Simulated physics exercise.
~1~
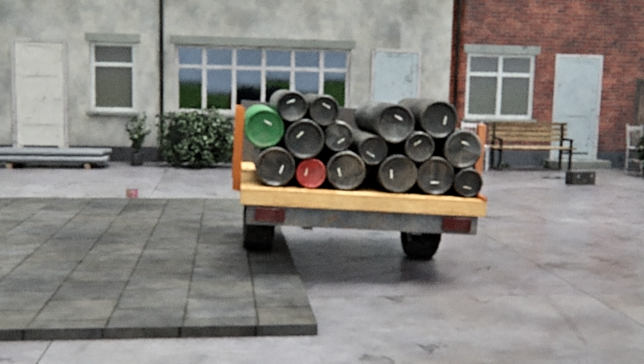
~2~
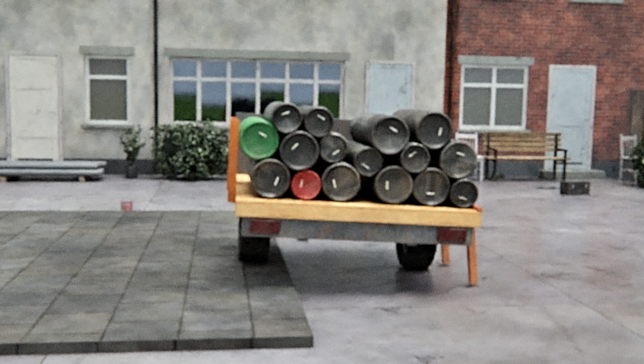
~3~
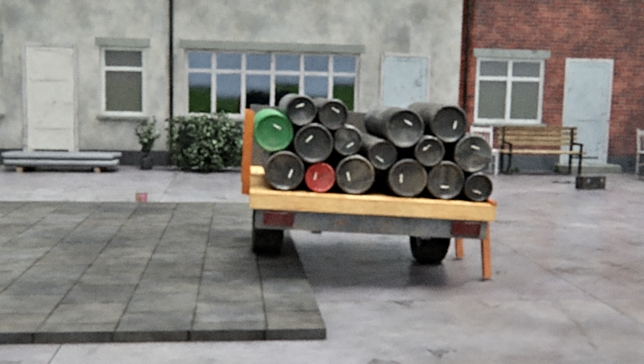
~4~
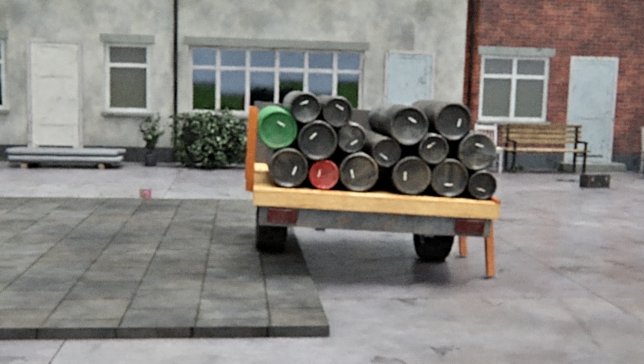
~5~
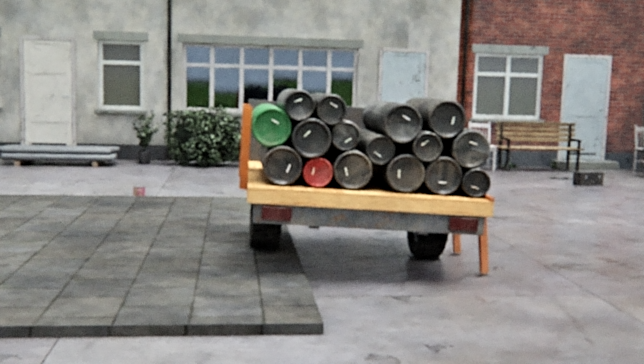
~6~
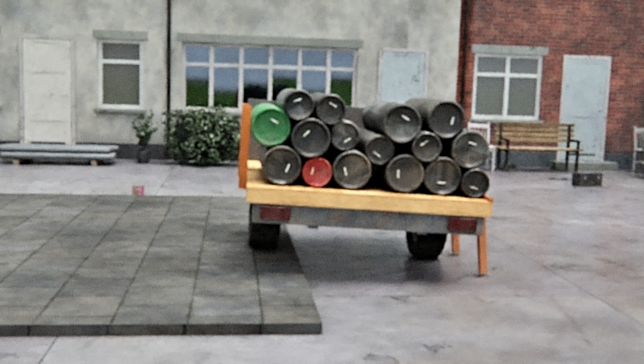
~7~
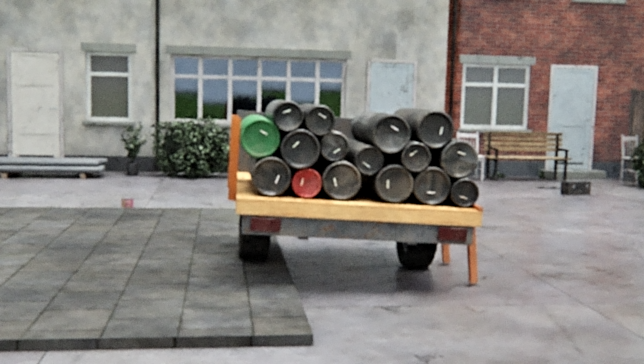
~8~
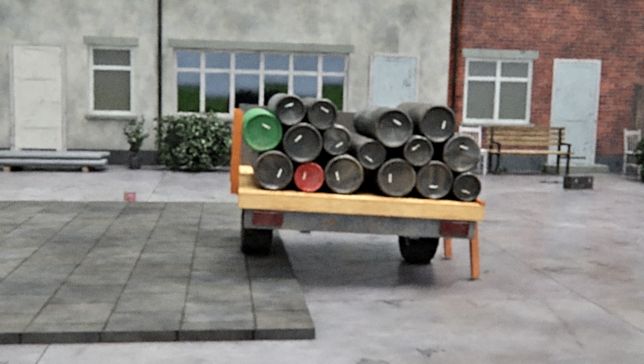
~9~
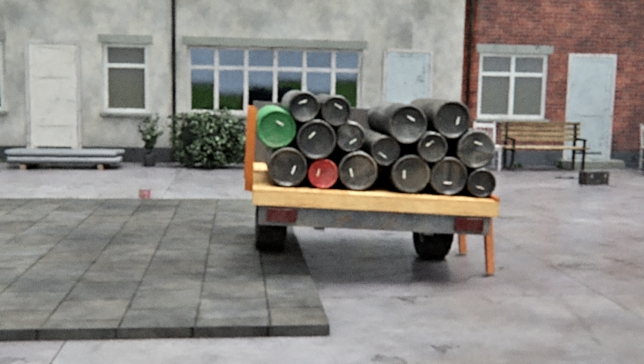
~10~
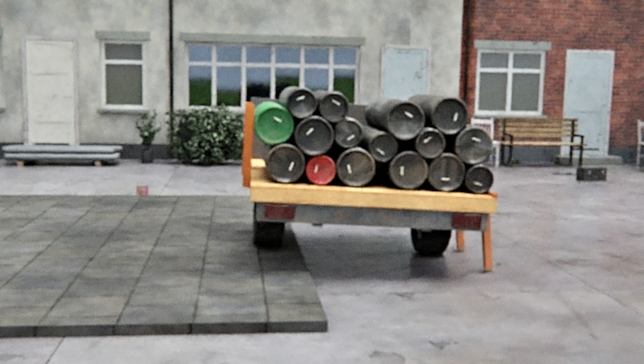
The video shows dark gas cylinders, with one green and one red among them, stacked on a parked trailer in a courtyard. The orange posts on the right swing out and down, but the stack stays in place and no cylinder leaves the deck as the view sways slightly.
